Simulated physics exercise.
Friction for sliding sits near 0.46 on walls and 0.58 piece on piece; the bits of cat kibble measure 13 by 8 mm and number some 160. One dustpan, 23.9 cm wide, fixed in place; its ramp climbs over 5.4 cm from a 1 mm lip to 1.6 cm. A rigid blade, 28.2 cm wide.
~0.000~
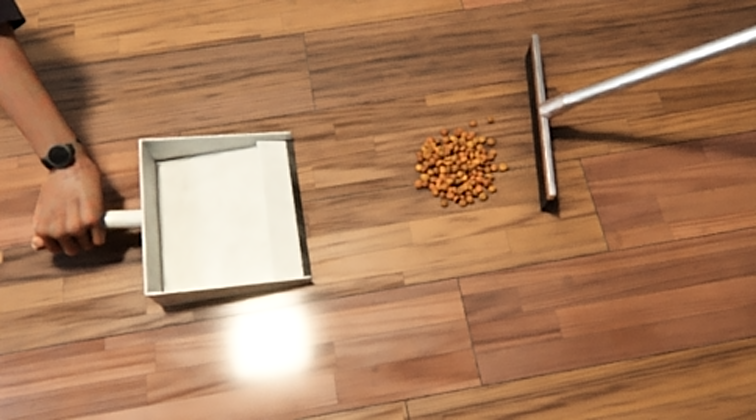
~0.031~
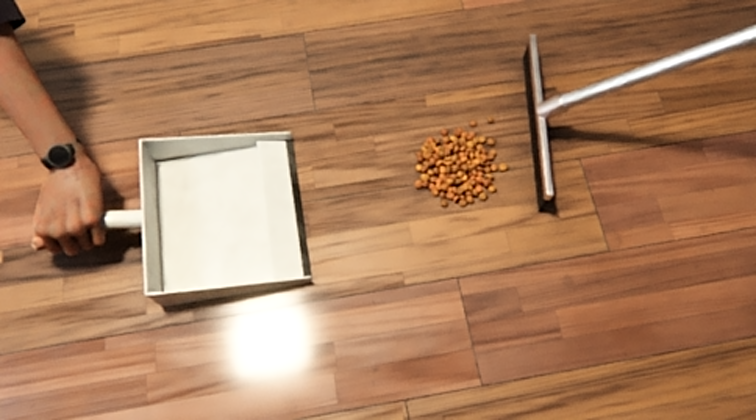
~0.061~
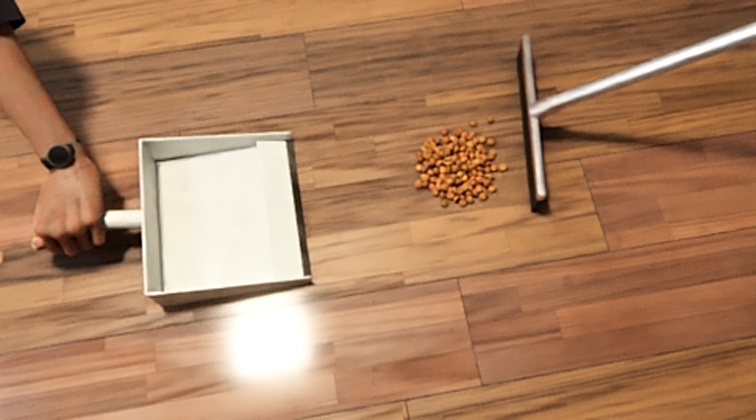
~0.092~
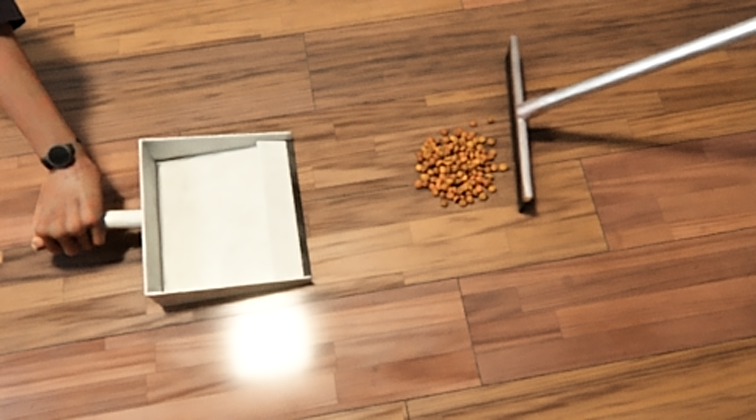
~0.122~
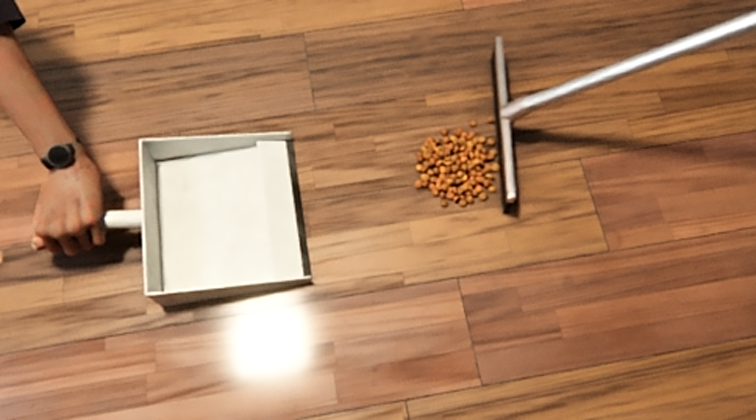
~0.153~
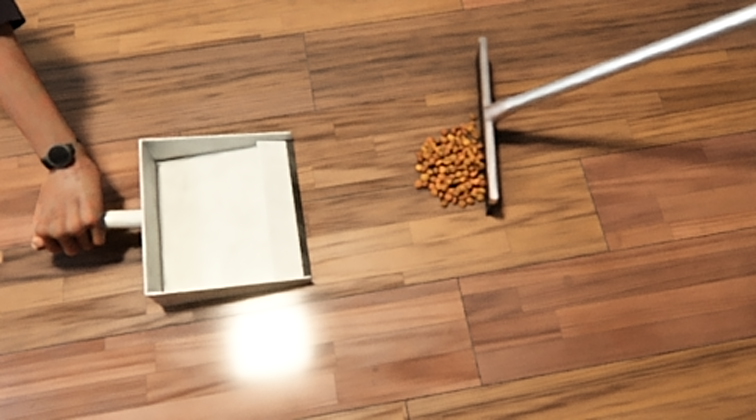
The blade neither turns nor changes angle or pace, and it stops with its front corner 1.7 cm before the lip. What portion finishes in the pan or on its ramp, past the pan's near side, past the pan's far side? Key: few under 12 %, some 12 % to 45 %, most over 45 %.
Pan = some, near side = few, far side = some.
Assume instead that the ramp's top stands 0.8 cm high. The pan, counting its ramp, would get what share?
Estimate with the new ramp: Some 40 in a hundred.
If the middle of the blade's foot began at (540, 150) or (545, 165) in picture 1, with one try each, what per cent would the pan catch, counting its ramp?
About 35 and 30 per cent.
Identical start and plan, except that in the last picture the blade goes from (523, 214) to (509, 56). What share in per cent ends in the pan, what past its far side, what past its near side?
Pan: 0, far side: 0, near side: 5.
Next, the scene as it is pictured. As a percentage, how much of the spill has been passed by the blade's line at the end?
Estimate: Around 5 %.
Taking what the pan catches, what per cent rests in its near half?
Estimate: Close to 20 %.
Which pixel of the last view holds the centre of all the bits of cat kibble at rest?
(297, 172) or so.
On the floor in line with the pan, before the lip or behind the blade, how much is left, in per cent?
I'd say close to 50 per cent of them.
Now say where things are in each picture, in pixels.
In the first picture, blade from (551, 196) to (534, 41), moved 0.0 cm, 0 of the pieces shifted so far; middle of the pieces at (463, 163); pan at (218, 221).
In the second picture, blade from (548, 196) to (531, 41), moved 0.4 cm, 0 of the pieces shifted so far; middle of the pieces at (463, 163).
In the third picture, blade from (541, 196) to (524, 41), moved 1.5 cm, 0 of the pieces shifted so far; middle of the pieces at (463, 163).
In the fourth picture, blade from (527, 197) to (513, 42), moved 3.5 cm, 0 of the pieces shifted so far; middle of the pieces at (463, 163).
In the fifth picture, blade from (511, 198) to (498, 43), moved 5.9 cm, 3 of the pieces shifted so far; middle of the pieces at (463, 163).
In the sixth picture, blade from (493, 200) to (482, 44), moved 8.5 cm, 77 of the pieces shifted so far; middle of the pieces at (454, 170); pan at (218, 221). Its pace works out near 0.82 m/s, heading 6 degrees away from the viewer's side.
Then, at 0.32 s, middle of the blade 17 cm from the lip; 0 % over the lip, far side 10 %, near side 0 %.
Then, at 0.43 s, middle of the blade 8 cm from the lip; 0 % over the lip, far side 10 %, near side 0 %.
Then, at 0.67 s, middle of the blade 4 cm from the lip; 35 % over the lip, far side 15 %, near side 0 %.
In the end, at 1.2 s, pan 35 %, near side 0 %, far side 15 %, in front of the lip or behind the blade 50 %.
